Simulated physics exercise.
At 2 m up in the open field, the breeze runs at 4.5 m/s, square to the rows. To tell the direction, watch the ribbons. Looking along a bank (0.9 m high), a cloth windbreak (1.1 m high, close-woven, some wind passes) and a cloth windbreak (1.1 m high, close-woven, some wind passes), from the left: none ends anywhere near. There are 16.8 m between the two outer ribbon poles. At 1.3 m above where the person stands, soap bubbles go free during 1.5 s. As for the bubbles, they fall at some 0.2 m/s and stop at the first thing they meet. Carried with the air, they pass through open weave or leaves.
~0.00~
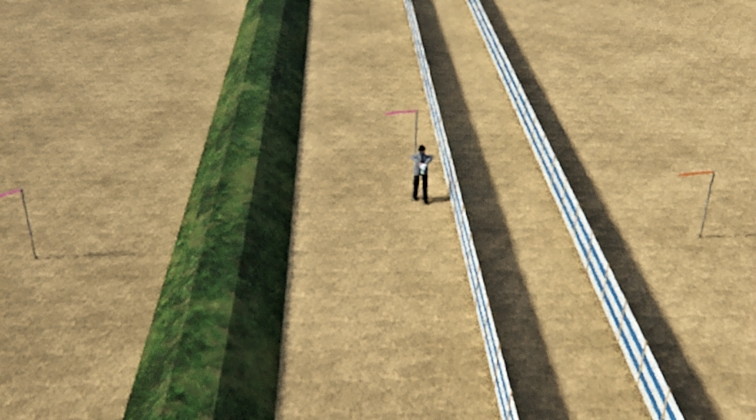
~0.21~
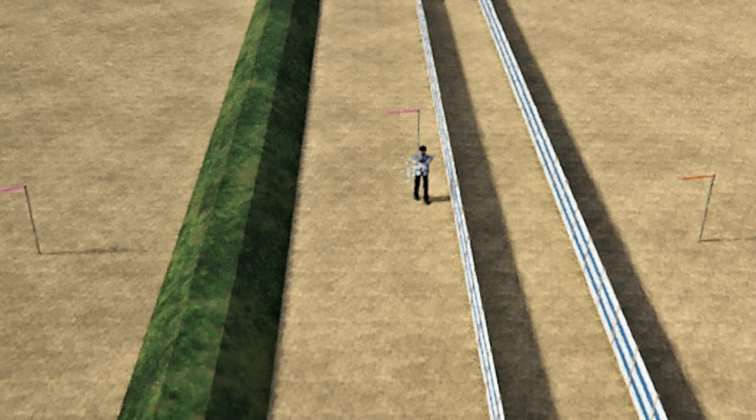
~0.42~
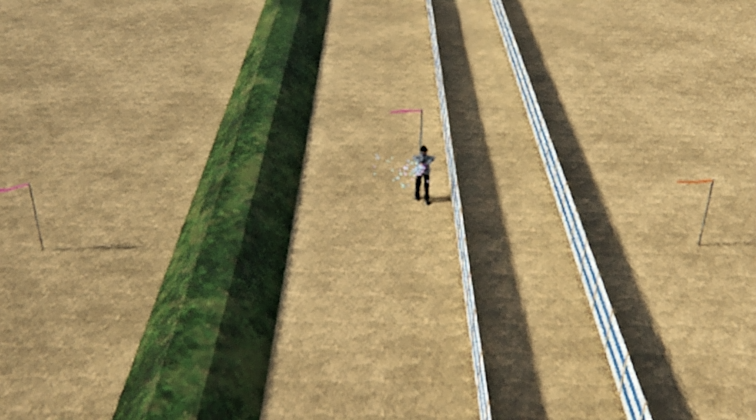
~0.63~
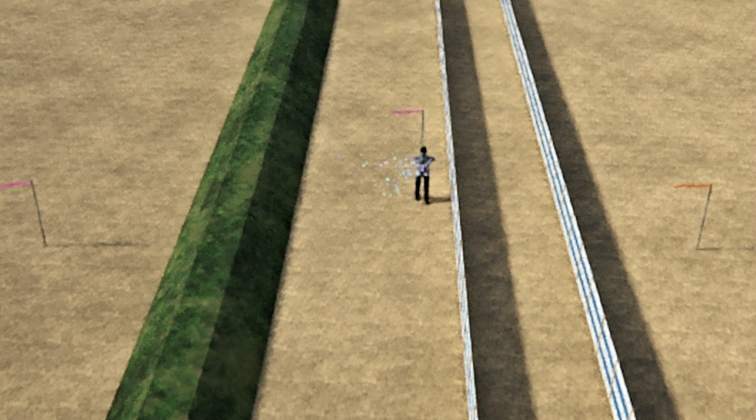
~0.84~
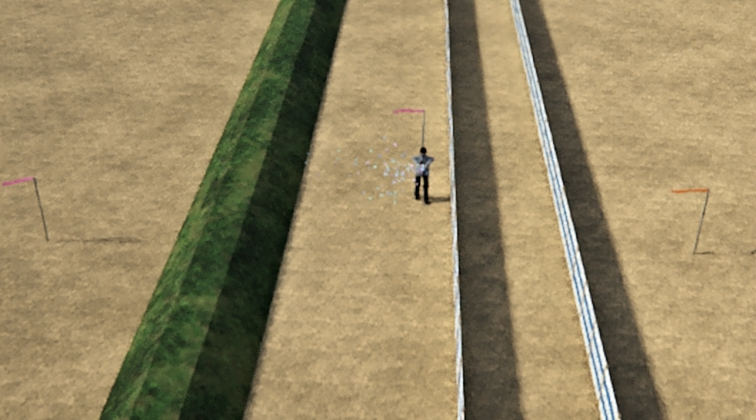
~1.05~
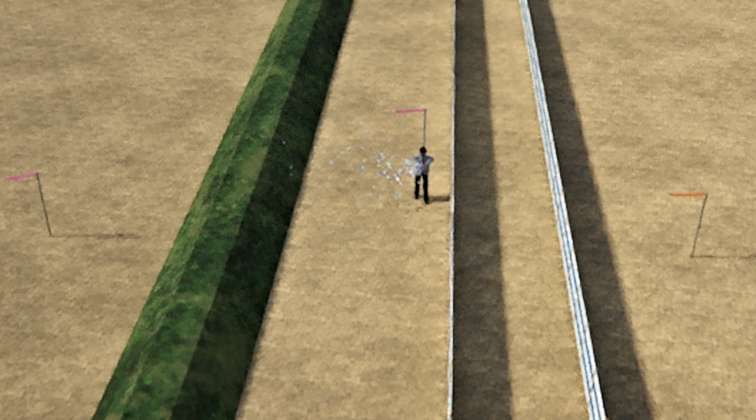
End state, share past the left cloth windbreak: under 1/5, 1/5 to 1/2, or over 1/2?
Under 1/5.
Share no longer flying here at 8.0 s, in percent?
I'd put it close to 60 percent.
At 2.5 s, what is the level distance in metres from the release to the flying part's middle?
It works out to about 2.5 m.
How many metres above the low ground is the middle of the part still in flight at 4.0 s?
1.0 m.
After 2.5 s, 92 % is in the air or yet to come; 0 % is beyond the left cloth windbreak; the middle of what still flies is 1.0 m above the low ground, near (324, 174).
After 4.0 s, 75 % is in the air or yet to come; 0 % is beyond the left cloth windbreak; the middle of what still flies is 1.0 m above the low ground, near (196, 167).
After 8.0 s, 41 % is in the air or yet to come; 0 % is beyond the left cloth windbreak.
After 20.0 s, 0 % is in the air or yet to come; 0 % is beyond the left cloth windbreak.
After 45.0 s, 0 % is in the air or yet to come; 0 % is beyond the left cloth windbreak.
